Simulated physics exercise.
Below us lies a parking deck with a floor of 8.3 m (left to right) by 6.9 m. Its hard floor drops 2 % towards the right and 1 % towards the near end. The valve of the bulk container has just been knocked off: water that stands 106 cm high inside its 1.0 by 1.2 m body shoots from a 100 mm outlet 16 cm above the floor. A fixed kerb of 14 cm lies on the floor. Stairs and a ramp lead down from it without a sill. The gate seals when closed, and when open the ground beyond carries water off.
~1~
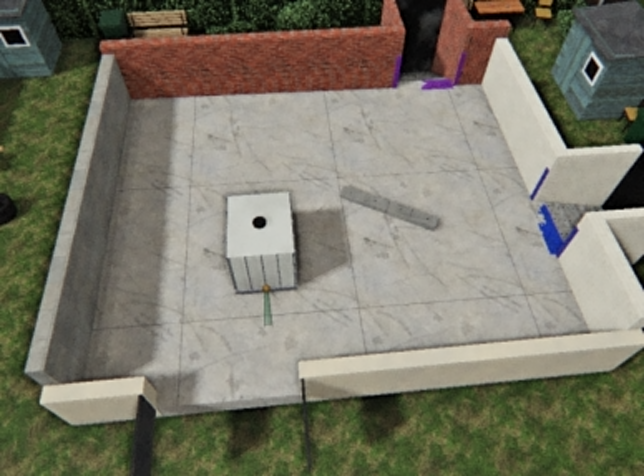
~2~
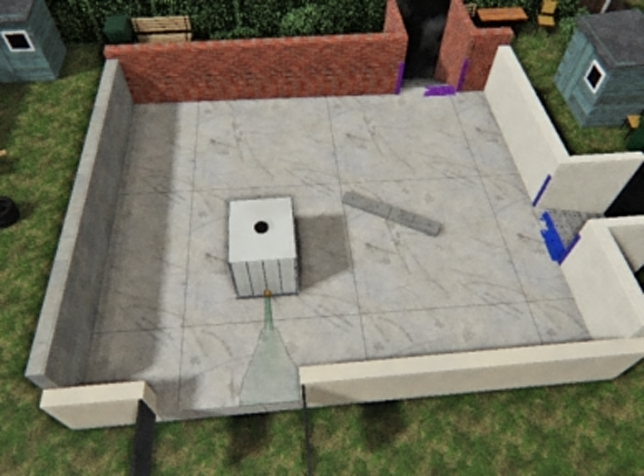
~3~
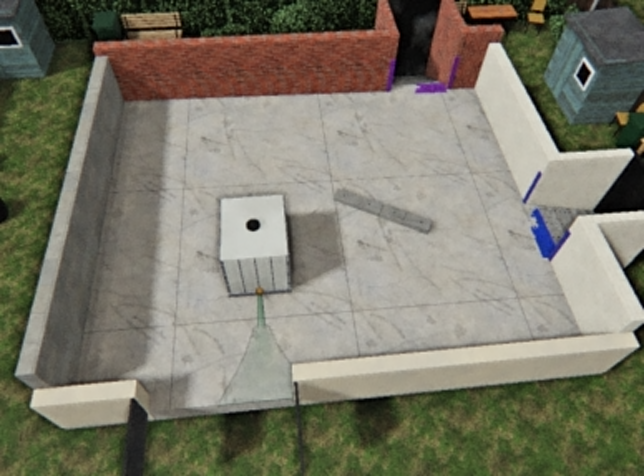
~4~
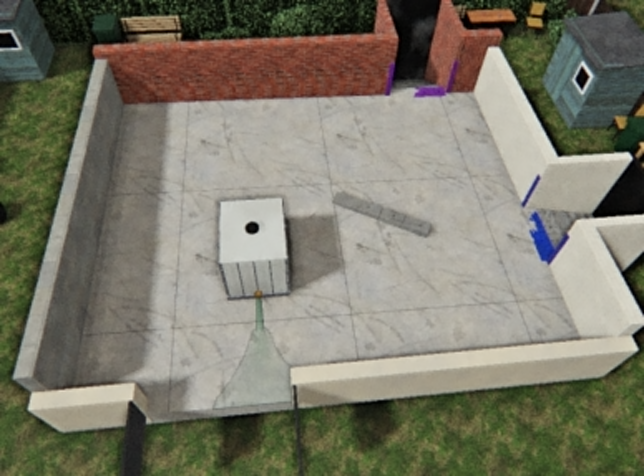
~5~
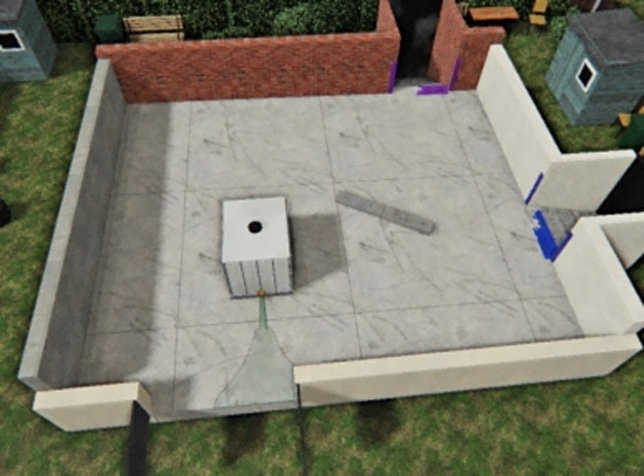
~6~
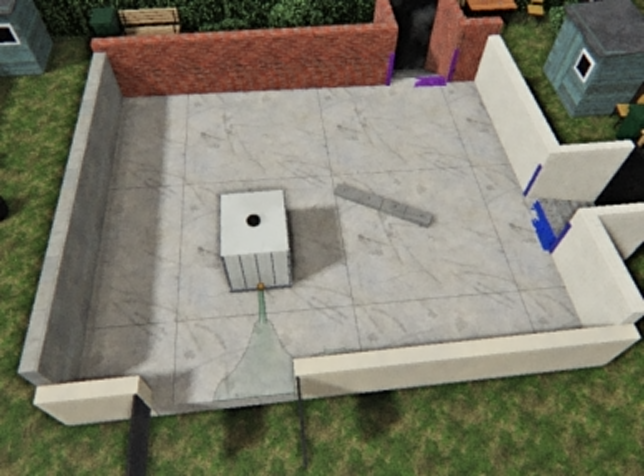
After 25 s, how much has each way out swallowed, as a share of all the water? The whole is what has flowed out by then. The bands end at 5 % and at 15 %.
The gateway takes over 15 %; the stairwell (marked purple) takes less than 5 %; the basement ramp (marked blue) takes under 5 %.
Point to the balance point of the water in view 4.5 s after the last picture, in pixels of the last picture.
Around (309, 357).
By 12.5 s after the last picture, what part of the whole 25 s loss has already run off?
Some 70 per cent by then.
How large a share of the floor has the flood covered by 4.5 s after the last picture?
Near 5 per cent is wet.
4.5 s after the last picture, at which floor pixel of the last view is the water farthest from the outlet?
Around (465, 359).
Then, 1.5 s after the last picture water covers under 5 % of the floor and is deepest (6 cm) near (263, 327); gone so far, the gateway 19 %, the stairwell (marked purple) 0 %, the basement ramp (marked blue) 0 %.
Then, 4.5 s after the last picture water covers 5 % of the floor and is deepest (6 cm) near (263, 327); gone so far, the gateway 32 %, the stairwell (marked purple) 0 %, the basement ramp (marked blue) 0 %.
Then, 8.5 s after the last picture water covers 5 % of the floor and is deepest (6 cm) near (263, 327); gone so far, the gateway 47 %, the stairwell (marked purple) 0 %, the basement ramp (marked blue) 0 %.
Then, 12.5 s after the last picture water covers 5 % of the floor and is deepest (5 cm) near (263, 327); gone so far, the gateway 61 %, the stairwell (marked purple) 0 %, the basement ramp (marked blue) 0 %.
Then, 21.5 s after the last picture water covers 10 % of the floor and is deepest (5 cm) near (263, 327); gone so far, the gateway 88 %, the stairwell (marked purple) 0 %, the basement ramp (marked blue) 0 %.
